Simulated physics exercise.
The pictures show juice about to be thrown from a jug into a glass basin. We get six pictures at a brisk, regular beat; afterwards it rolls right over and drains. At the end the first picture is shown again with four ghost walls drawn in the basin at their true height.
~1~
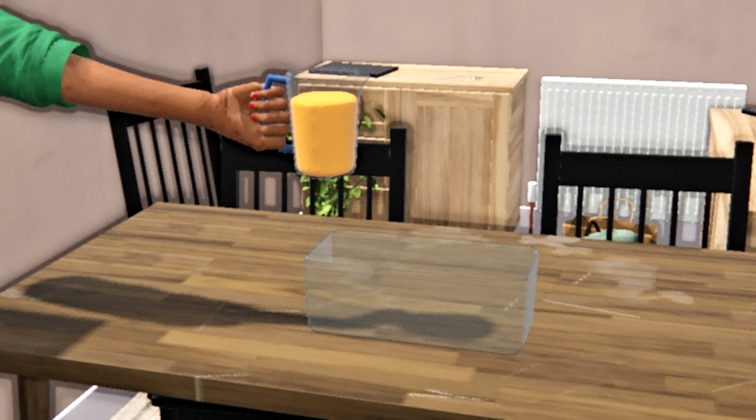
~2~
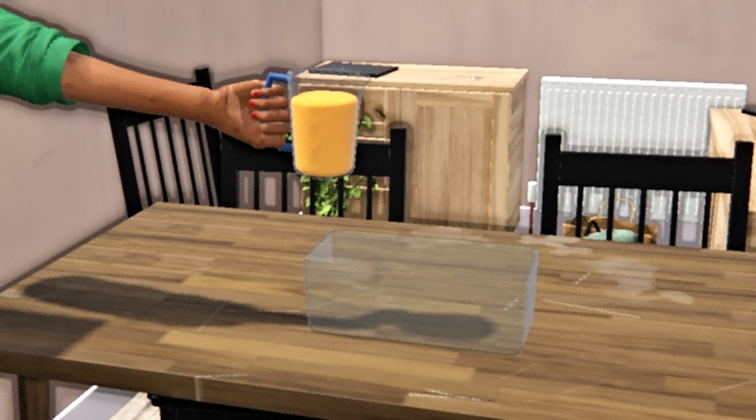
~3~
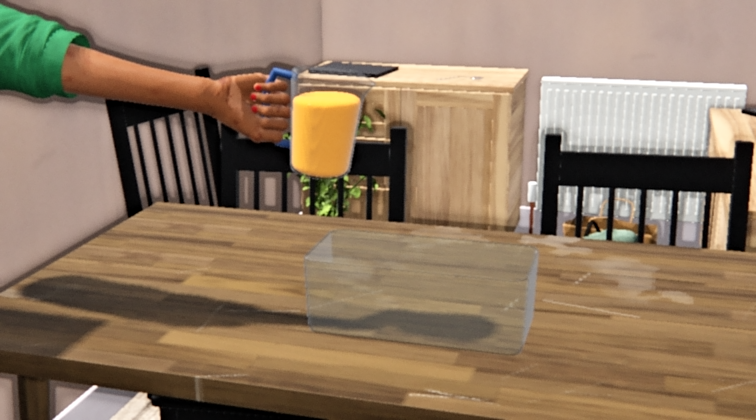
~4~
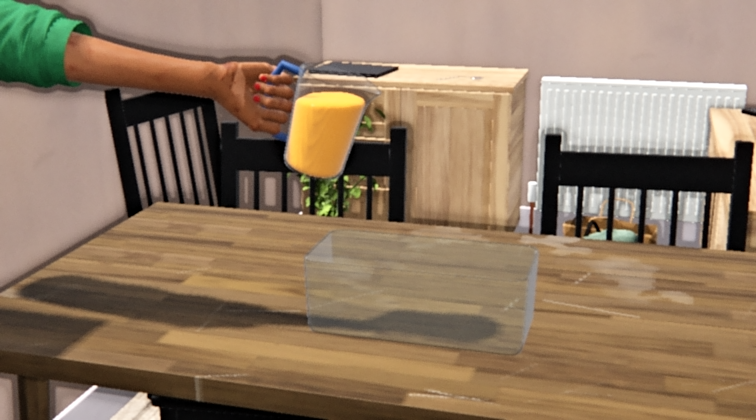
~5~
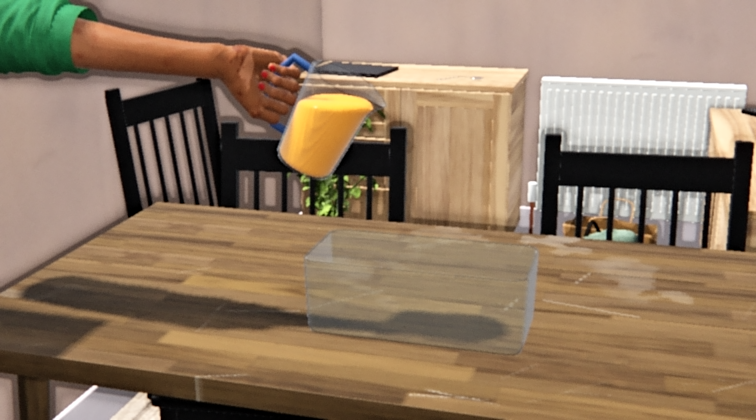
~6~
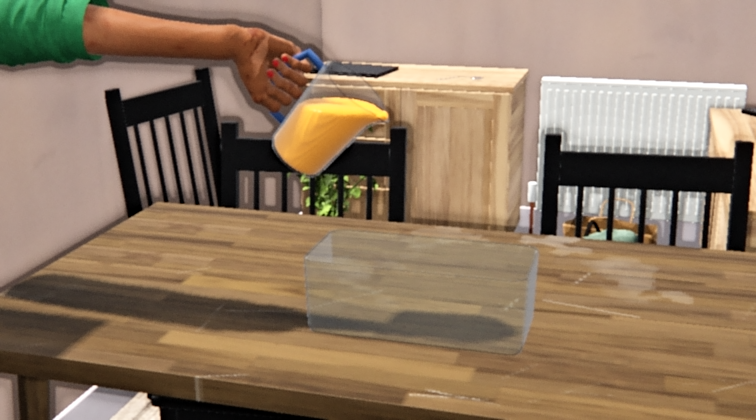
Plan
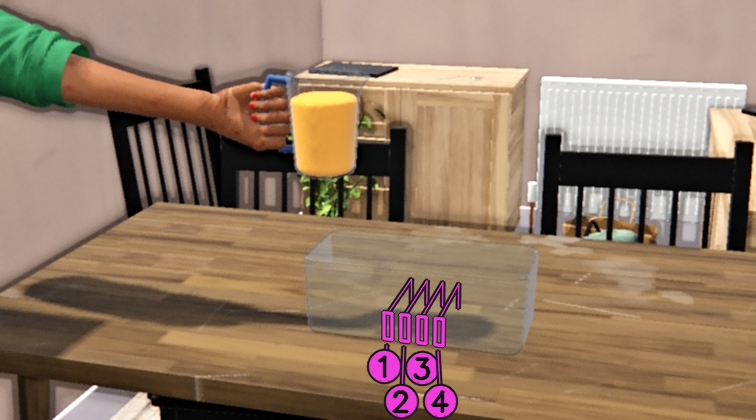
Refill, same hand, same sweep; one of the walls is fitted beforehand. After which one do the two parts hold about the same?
3.
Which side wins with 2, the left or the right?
The right side.
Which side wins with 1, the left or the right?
The right side.
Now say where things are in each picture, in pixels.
The first picture shows upright, lip at (368, 77); basin from (309, 329) to (523, 354); nothing has left yet.
The second picture shows upright, lip at (370, 79); nothing has left yet.
The third picture shows tipped about 7°, lip at (374, 84); nothing has left yet.
The fourth picture shows tipped about 16°, lip at (380, 93); nothing has left yet.
The fifth picture shows tipped about 28°, lip at (385, 106); nothing has left yet.
The sixth picture shows tipped about 41°, lip at (388, 121); nothing has left yet.
In magenta, 1 at (386, 345); 2 at (403, 347); 3 at (420, 349); 4 at (437, 351).
With 1, about 5 % ends left of the wall and 92 % right of it.
With 2, about 11 % ends left of the wall and 86 % right of it.
With 3, about 52 % ends left of the wall and 47 % right of it.
With 4, about 84 % ends left of the wall and 4 % right of it; 12 % is lost outside.
